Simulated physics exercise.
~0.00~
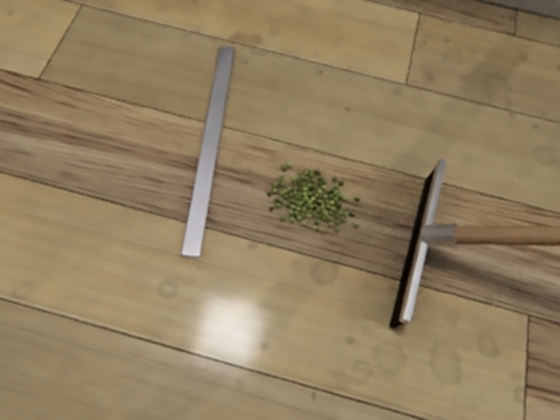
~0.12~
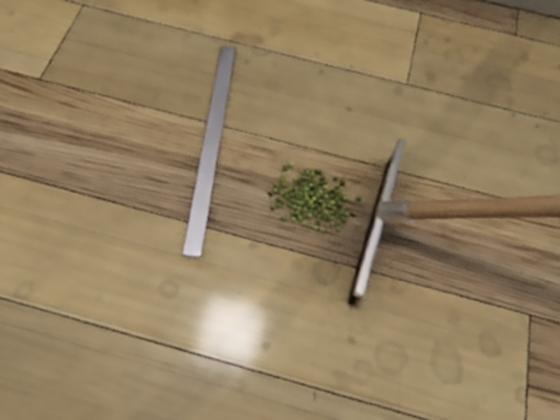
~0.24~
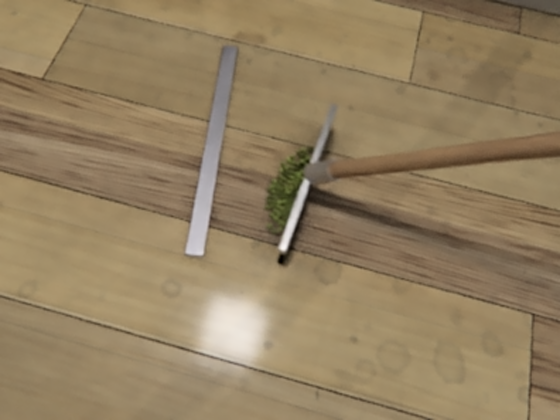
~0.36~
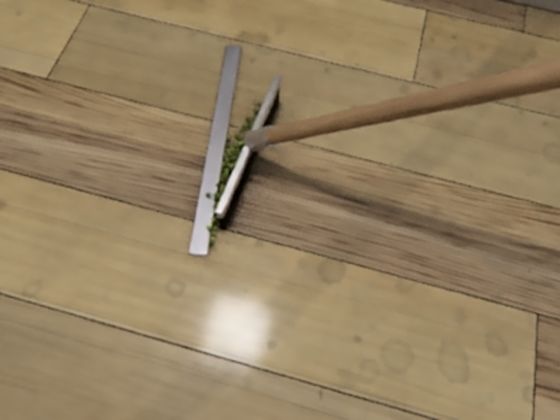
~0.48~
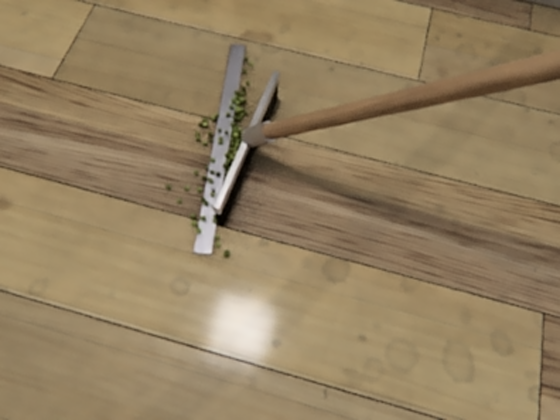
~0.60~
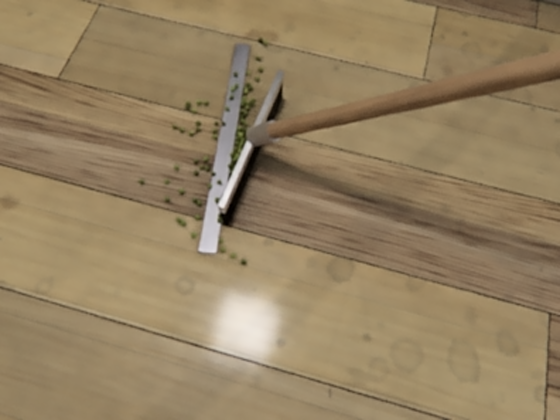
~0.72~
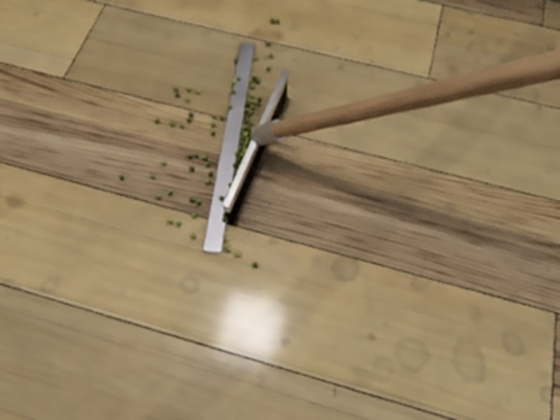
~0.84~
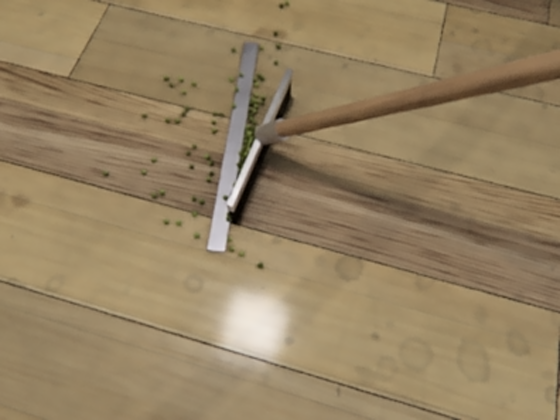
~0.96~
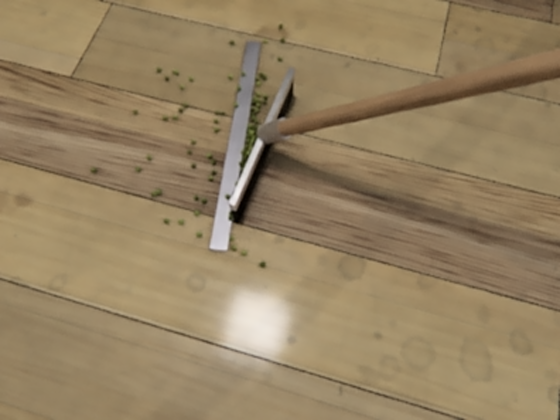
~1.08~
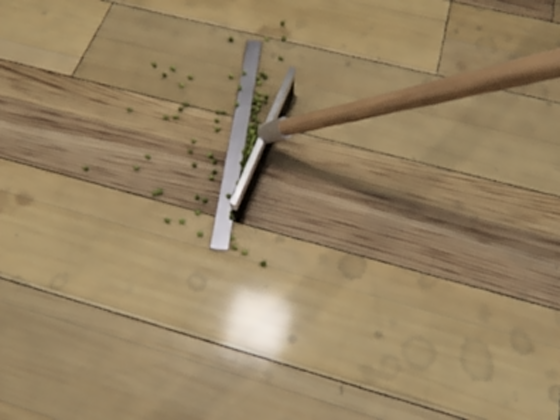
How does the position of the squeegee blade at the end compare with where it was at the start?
At the start the blade is well to the right of the metal strip, with the green pile between them. By the end it is farther left and higher up, resting close beside the strip's right side.
Squeegee pushing a pile of small green peas left across a wooden floor against a metal strip, scattering many beyond it.
